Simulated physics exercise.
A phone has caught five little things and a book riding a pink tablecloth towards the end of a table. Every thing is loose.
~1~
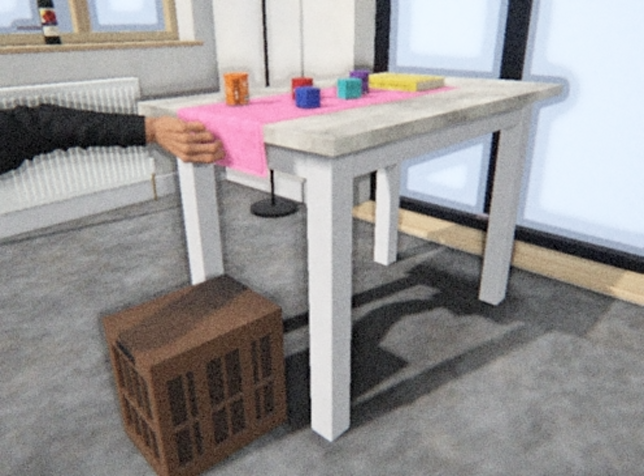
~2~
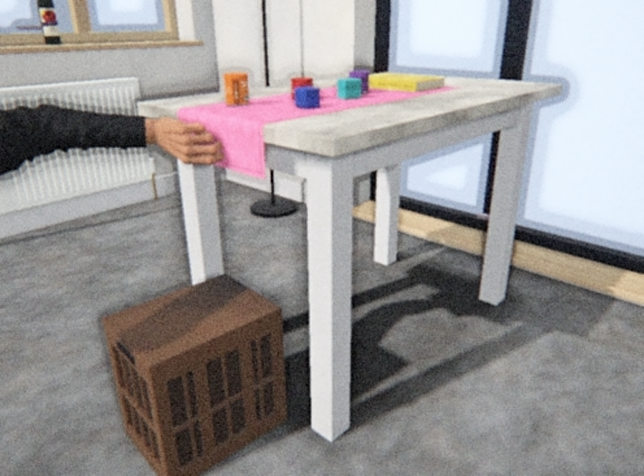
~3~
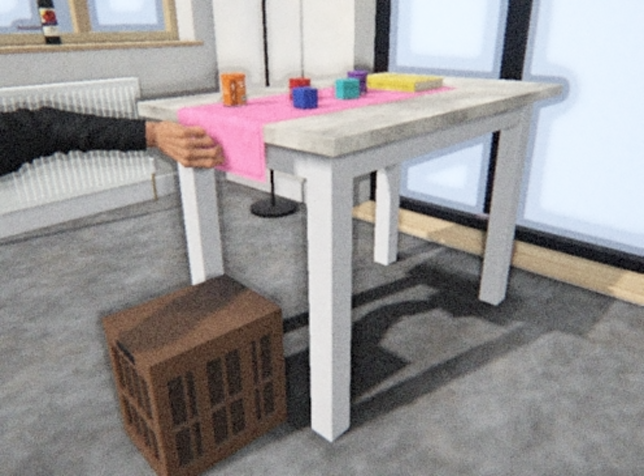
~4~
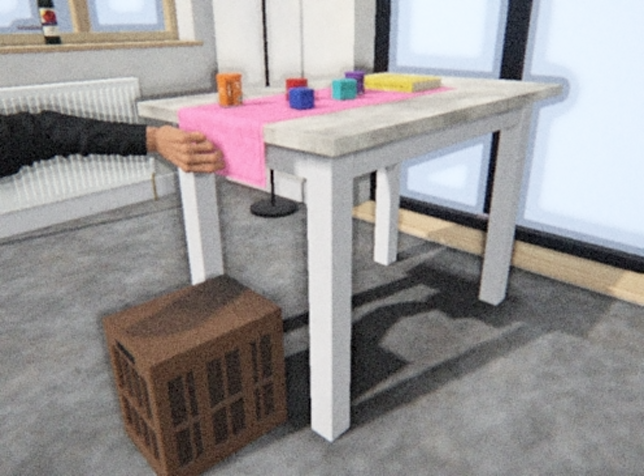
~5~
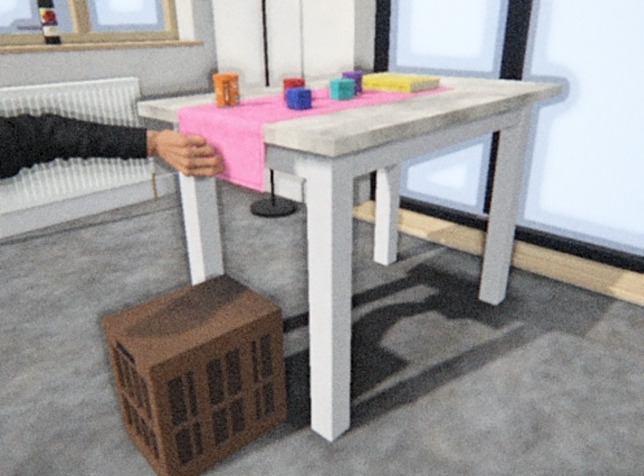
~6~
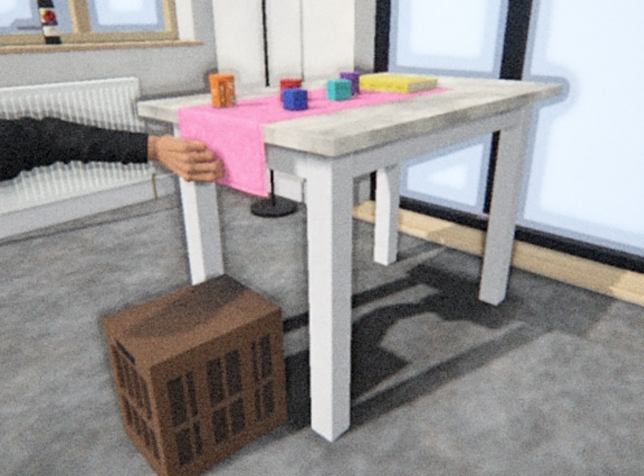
A hand slowly pulls a pink cloth left along a table, carrying small coloured objects.
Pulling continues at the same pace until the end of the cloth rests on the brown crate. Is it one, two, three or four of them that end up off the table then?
Number down: Three.
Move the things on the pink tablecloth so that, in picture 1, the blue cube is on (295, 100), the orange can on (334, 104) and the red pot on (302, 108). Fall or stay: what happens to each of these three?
Outcome: The blue cube is gone, the orange can is gone, the red pot is gone.
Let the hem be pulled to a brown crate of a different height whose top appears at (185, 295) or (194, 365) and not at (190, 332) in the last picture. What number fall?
In that case 2 and 4.
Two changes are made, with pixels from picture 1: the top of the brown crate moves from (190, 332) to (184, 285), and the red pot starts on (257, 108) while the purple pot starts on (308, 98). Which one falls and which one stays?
So the red pot leaves, and the purple pot stays there.
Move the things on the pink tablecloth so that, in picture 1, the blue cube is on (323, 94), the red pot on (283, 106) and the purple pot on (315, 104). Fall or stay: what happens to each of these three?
Here's the result: The blue cube remains in place, the red pot leaves the top and the purple pot leaves the top.
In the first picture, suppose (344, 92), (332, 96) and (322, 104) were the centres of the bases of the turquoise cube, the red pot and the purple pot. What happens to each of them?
The turquoise cube will stay where it is, the red pot will stay where it is, the purple pot will end up off.
Early on, hem near (224, 229); orange can gone.
Midway, hem near (227, 281); orange can and blue cube gone.
Finally, hem on the crate; orange can, blue cube and red pot gone. The count of fallen things is three.
